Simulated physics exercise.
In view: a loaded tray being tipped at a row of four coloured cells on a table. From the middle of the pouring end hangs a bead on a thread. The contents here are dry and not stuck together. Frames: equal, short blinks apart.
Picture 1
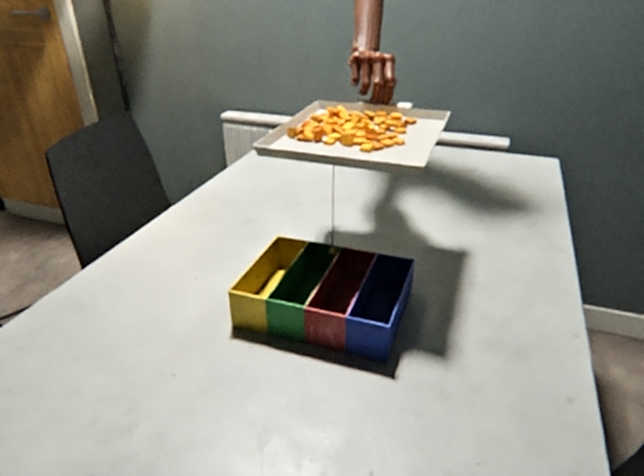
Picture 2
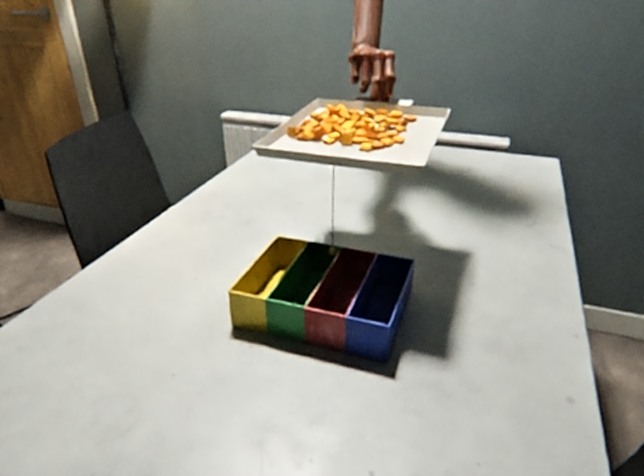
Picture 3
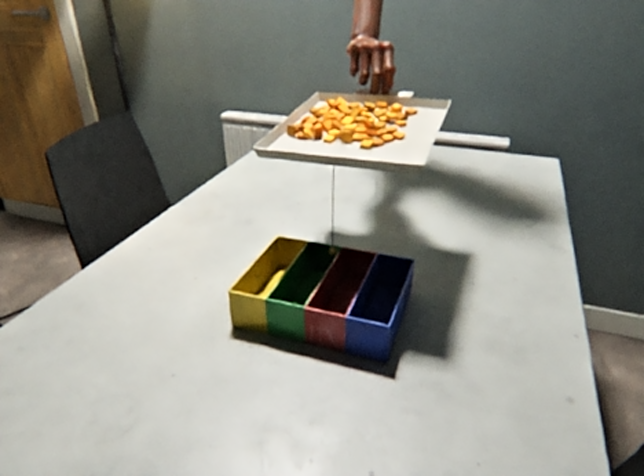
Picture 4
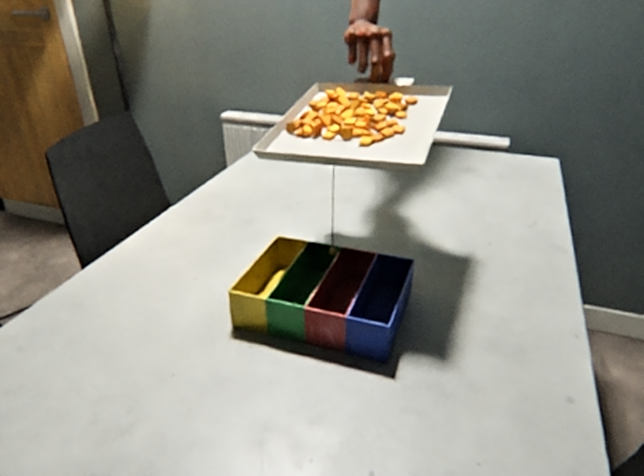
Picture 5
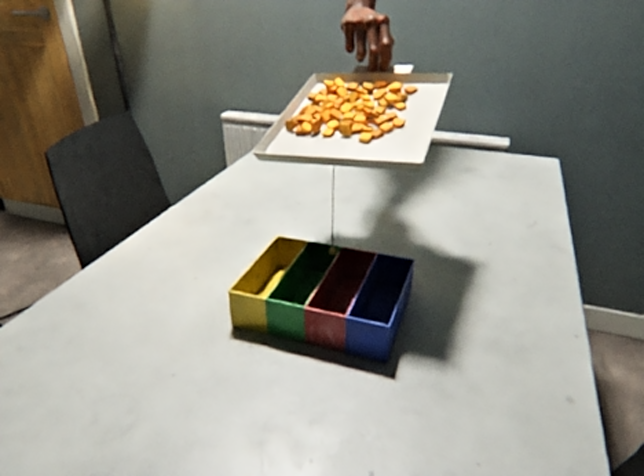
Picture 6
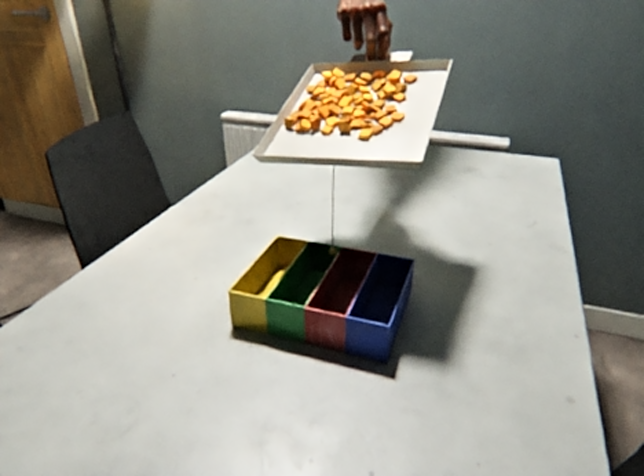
The clip opens on a tray of small orange crackers held level above a box with yellow, green, red and blue cells on a white table. A hand behind the tray shifts slightly, then the far side rises gradually, leaving the near left corner lowest while the crackers stay bunched together.
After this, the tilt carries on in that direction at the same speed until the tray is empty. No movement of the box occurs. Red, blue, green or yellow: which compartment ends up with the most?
The yellow one.
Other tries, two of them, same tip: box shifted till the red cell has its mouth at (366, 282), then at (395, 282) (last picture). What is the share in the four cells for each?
In order, about 40 and 20 in a hundred.
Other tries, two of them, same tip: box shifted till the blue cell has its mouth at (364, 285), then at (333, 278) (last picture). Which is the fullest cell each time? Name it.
In the first case it's that yellow cell, in the second it's the green cell.
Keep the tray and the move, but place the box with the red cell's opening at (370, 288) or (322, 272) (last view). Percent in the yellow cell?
First 30 per cent, second 50 per cent.
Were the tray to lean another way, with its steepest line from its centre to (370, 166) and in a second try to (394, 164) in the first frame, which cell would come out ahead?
First: The blue one. Second: The blue cell.
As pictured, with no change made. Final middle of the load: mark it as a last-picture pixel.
Resting centre, last picture - approx. (265, 295).
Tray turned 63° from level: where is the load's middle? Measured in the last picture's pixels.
(296, 146).
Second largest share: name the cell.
The runner-up is the green one.
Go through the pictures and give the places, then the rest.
Corners of the pouring end (257, 145) and (420, 164), level; middle of the load (348, 128), small crackers; bead on its thread (333, 251); yellow cell (248, 309); green cell (286, 317); red cell (325, 327); blue cell (367, 336), in the first picture.
Corners of the pouring end (257, 145) and (420, 163), level; middle of the load (348, 126), in the second picture.
Corners of the pouring end (257, 146) and (420, 162), tipped barely, lowest at the left corner; middle of the load (348, 122), in the third picture.
Corners of the pouring end (257, 148) and (419, 161), tipped a little, lowest at the left corner; middle of the load (348, 115), in the fourth picture.
Corners of the pouring end (256, 151) and (419, 160), tipped a little, lowest at the left corner; middle of the load (347, 109), in the fifth picture.
Corners of the pouring end (256, 153) and (418, 158), tipped clearly, lowest at the left corner; middle of the load (346, 103); yellow cell (248, 309); green cell (286, 317); red cell (325, 327); blue cell (367, 336), in the sixth picture.
Just after the last frame, tray tipped steeply; almost all on the tray; about a tenth falling or outside the box.
A moment on, tray tipped past a quarter turn; about a tenth on the tray; roughly a quarter in the yellow cell; roughly a quarter in the green cell; just a few in the red cell; roughly half falling or outside the box.
Further on, tray tipped past a quarter turn; roughly a third in the yellow cell; roughly a quarter in the green cell; about a tenth in the red cell; just a few in the blue cell; roughly a third falling or outside the box.
When it is over, tray tipped past a quarter turn; roughly a third in the yellow cell; roughly a quarter in the green cell; about a tenth in the red cell; just a few in the blue cell; roughly a third outside the box.
